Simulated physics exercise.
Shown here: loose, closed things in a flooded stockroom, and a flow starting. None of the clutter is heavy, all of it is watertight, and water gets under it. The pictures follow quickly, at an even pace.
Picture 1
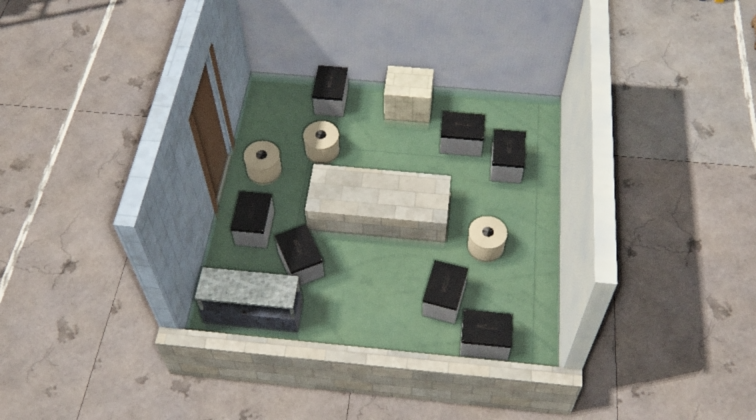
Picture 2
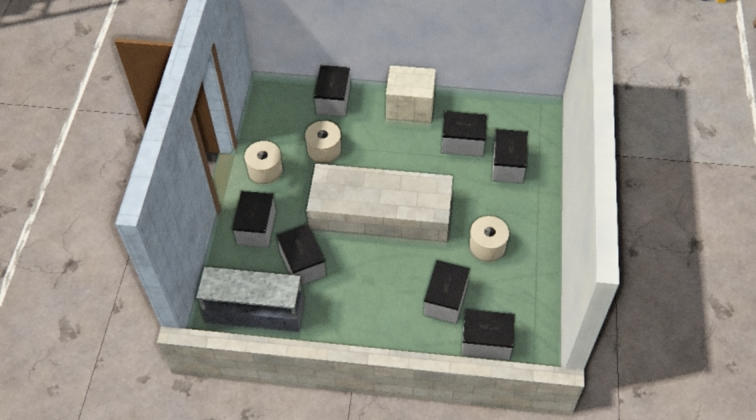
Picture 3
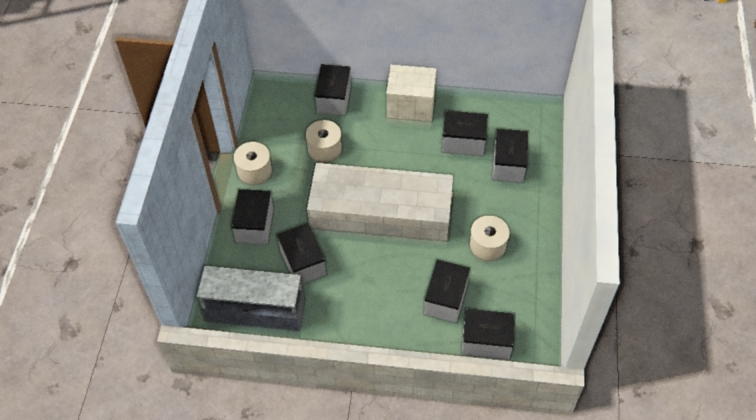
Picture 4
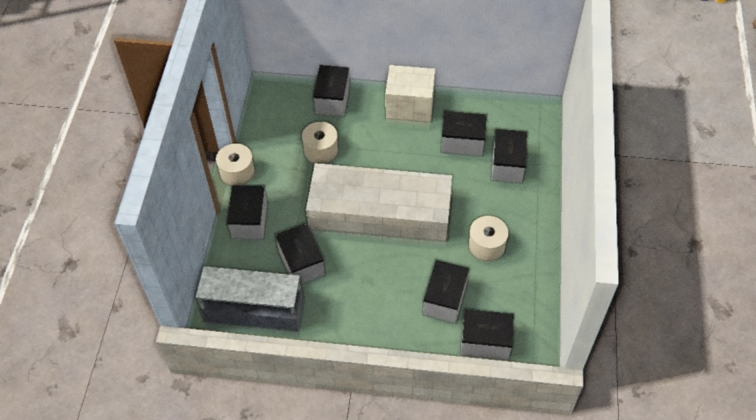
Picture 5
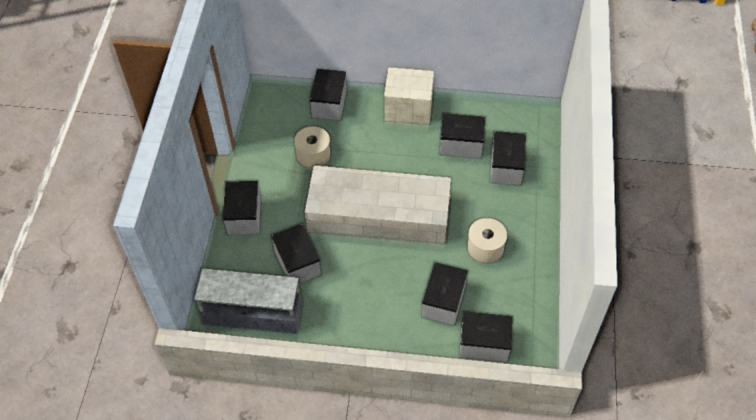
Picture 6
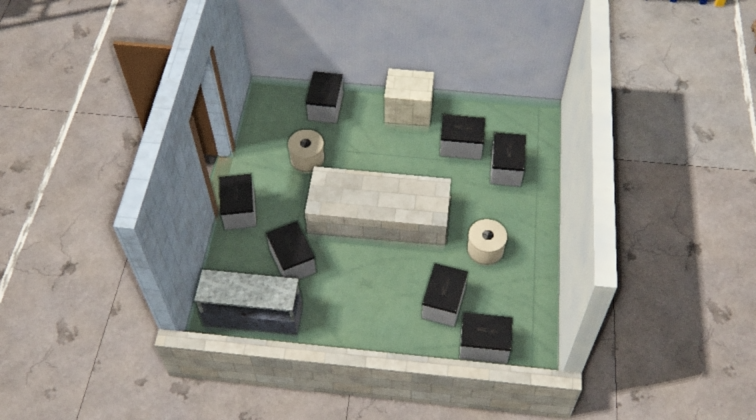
In a walled stockroom with a green floor, a brown door on the left swings open; a pale tub beside it drifts to the doorway and out of sight, then another tub and several dark-topped chests shift slightly leftward.
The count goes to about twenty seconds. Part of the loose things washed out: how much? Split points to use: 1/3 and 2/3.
From 1/3 to 2/3.
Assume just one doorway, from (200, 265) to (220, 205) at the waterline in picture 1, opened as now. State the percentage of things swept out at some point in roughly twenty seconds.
About 50 %.
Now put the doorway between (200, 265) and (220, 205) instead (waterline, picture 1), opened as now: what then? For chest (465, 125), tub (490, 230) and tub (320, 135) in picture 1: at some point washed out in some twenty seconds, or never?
Going through them in turn: Remains behind; remains behind; escaped.
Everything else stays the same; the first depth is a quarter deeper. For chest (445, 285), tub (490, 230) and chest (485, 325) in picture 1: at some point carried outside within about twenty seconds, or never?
Held back, held back, held back.
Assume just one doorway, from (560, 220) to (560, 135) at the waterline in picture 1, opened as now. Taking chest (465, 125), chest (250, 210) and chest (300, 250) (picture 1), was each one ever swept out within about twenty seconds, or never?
Taking each in turn, I'd say carried off, stuck within and stuck within.
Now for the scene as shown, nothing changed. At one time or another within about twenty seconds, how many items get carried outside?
The count is 5.
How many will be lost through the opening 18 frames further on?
4.
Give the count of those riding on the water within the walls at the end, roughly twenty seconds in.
Tally: 5.
A moment on, 2 of 10 are out; 8 afloat.
Next, 4 of 10 are out; 6 afloat.
Later, 5 of 10 are out; 5 afloat.
In the end, 5 of 10 are out; 5 afloat.
